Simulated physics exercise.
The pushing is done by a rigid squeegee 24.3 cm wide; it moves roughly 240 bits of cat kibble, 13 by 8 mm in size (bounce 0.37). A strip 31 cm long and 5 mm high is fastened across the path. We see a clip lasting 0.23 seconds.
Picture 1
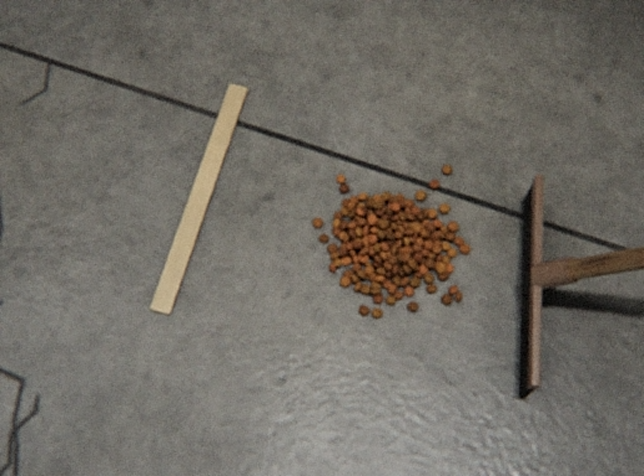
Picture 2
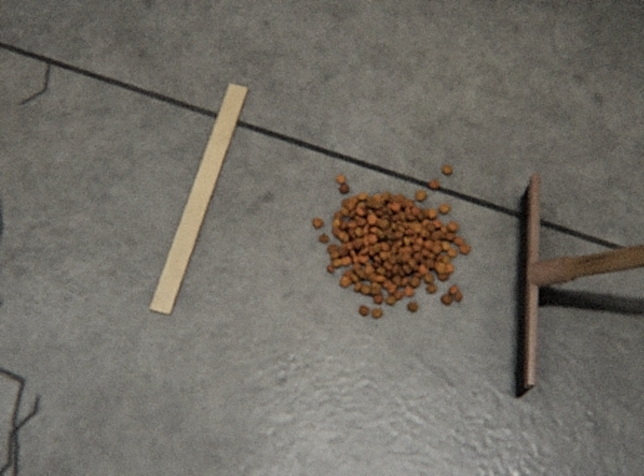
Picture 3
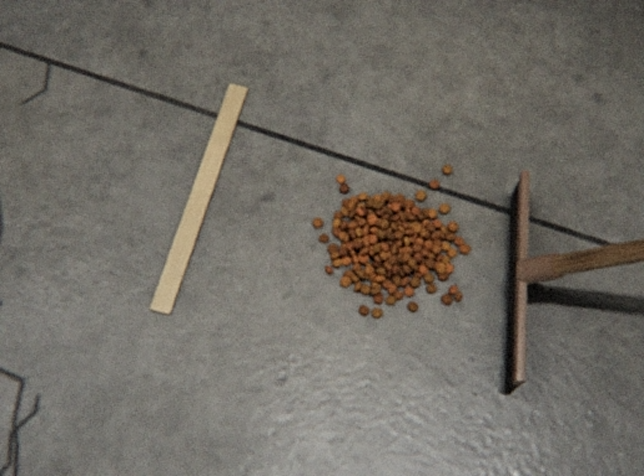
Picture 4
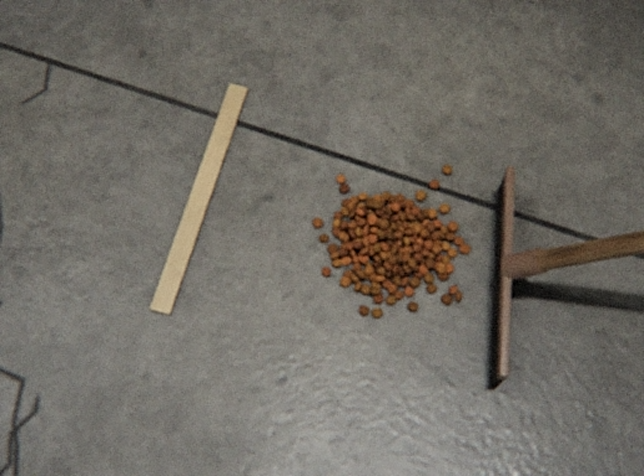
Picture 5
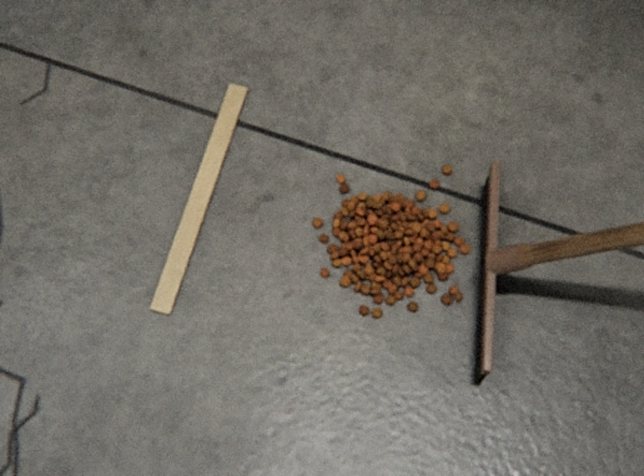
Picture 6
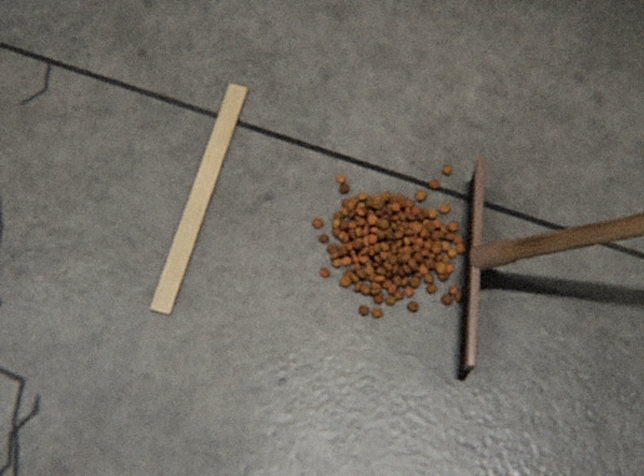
We see a pile of small brown kibble pieces on a grey floor, with a pale strip to its left, as a wooden squeegee slides slowly leftward from the right and reaches the pile's edge, barely shifting any pieces.
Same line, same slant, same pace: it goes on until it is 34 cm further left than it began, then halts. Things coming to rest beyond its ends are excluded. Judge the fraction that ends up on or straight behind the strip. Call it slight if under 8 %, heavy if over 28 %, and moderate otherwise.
Moderate.
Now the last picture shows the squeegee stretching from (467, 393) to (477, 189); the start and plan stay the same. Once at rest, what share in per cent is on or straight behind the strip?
Result: Exceeds 25.
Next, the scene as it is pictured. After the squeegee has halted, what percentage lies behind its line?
It comes out at about 0 percent.
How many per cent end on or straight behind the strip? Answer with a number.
Share: Approx. 15 %.
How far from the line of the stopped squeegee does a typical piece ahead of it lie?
Typical distance: Close to 3 cm.
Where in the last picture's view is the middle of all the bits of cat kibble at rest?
Check roughly (221, 205) and you'll find the middle.
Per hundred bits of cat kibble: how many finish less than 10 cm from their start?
About 0 %.
Then, 0.34 s after the last picture, squeegee 20 cm from its start, spill 15 cm wide; elsewhere 100 %.
Then, 0.67 s after the last picture, squeegee 32 cm from its start, spill 18 cm wide; elsewhere 100 %.
Then, 0.96 s after the last picture, squeegee 34 cm from its start, spill 20 cm wide; on or straight behind the strip 20 %, elsewhere 80 %.
In the end, on or straight behind the strip 15 %, elsewhere 85 %.
